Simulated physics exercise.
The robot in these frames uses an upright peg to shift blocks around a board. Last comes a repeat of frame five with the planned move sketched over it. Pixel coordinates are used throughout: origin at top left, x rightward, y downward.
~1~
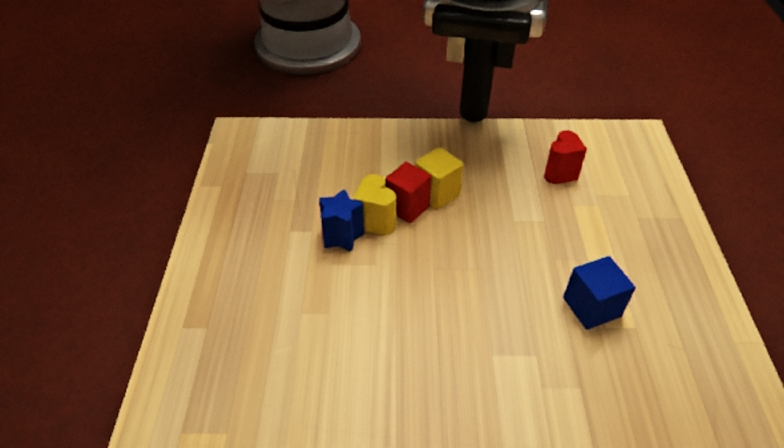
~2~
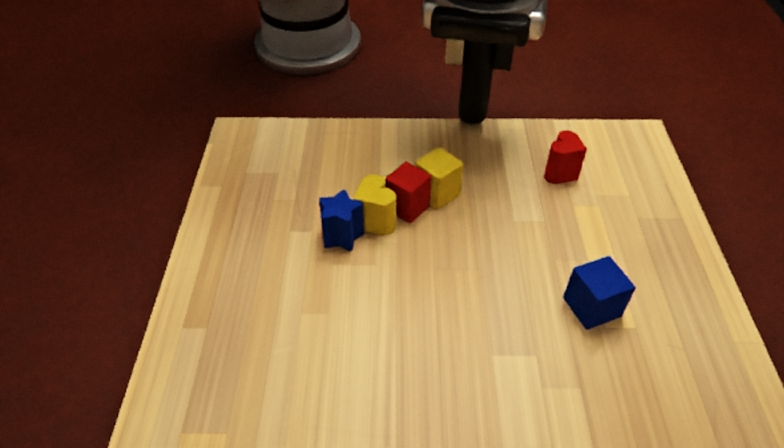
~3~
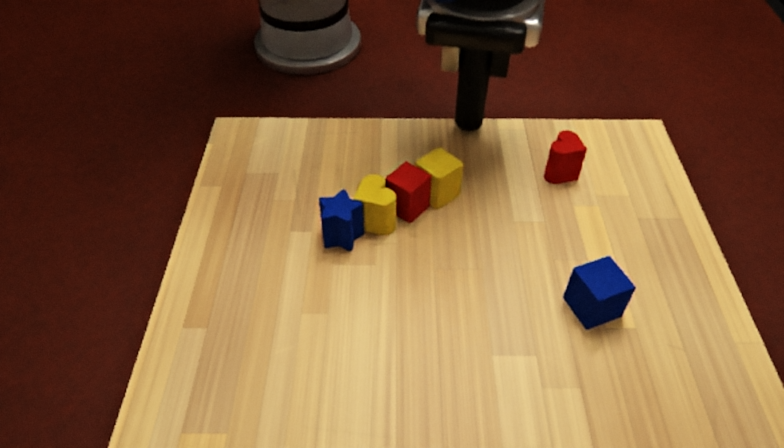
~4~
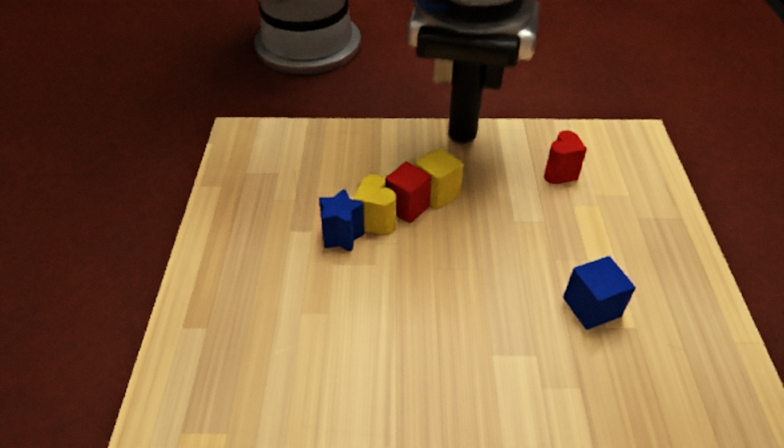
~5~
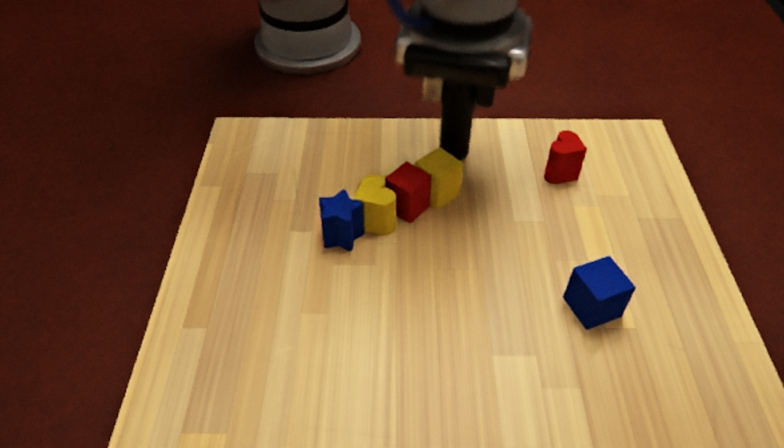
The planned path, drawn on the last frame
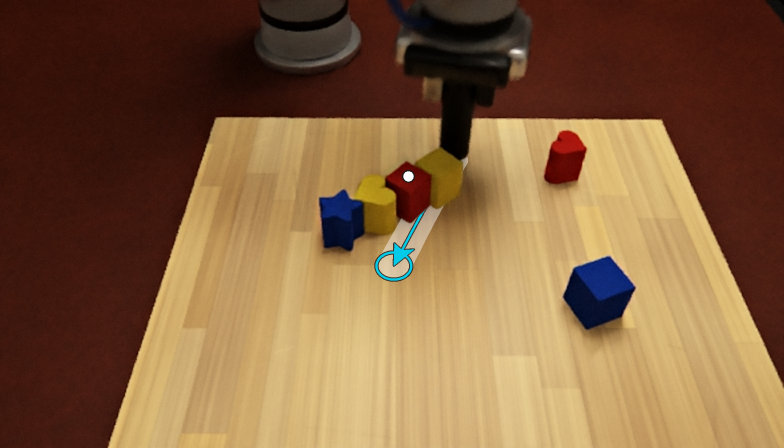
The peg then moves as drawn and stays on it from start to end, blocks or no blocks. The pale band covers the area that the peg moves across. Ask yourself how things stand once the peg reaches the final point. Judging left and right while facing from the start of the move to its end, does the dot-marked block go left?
Short answer: No.
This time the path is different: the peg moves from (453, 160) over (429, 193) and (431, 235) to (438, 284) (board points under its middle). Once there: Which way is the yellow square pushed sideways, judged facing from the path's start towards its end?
Gets pushed left.
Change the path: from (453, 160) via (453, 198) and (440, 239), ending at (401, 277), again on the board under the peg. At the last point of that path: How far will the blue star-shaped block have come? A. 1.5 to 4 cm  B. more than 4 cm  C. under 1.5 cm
Correct choice: A.
Drawn move, from (453, 160) directly to (394, 266); the dot is on the red square.
What follows on the original path. One third of the way, peg at (435, 185); blue star-shaped block at (334, 207); yellow heart-shaped block at (367, 193); red square at (402, 191), turned 35° clockwise; yellow square at (440, 184), turned 50° anticlockwise.
Two thirds of the way, peg at (415, 220); blue star-shaped block at (312, 213); yellow heart-shaped block at (347, 202), turned 35° clockwise; red square at (380, 210), turned 60° clockwise; yellow square at (446, 212), turned 100° anticlockwise.
At the end, peg at (394, 259); blue star-shaped block at (303, 215), turned 25° clockwise; yellow heart-shaped block at (338, 203), turned 65° clockwise; red square at (353, 231), turned 120° clockwise; yellow square at (448, 214), turned 110° anticlockwise.
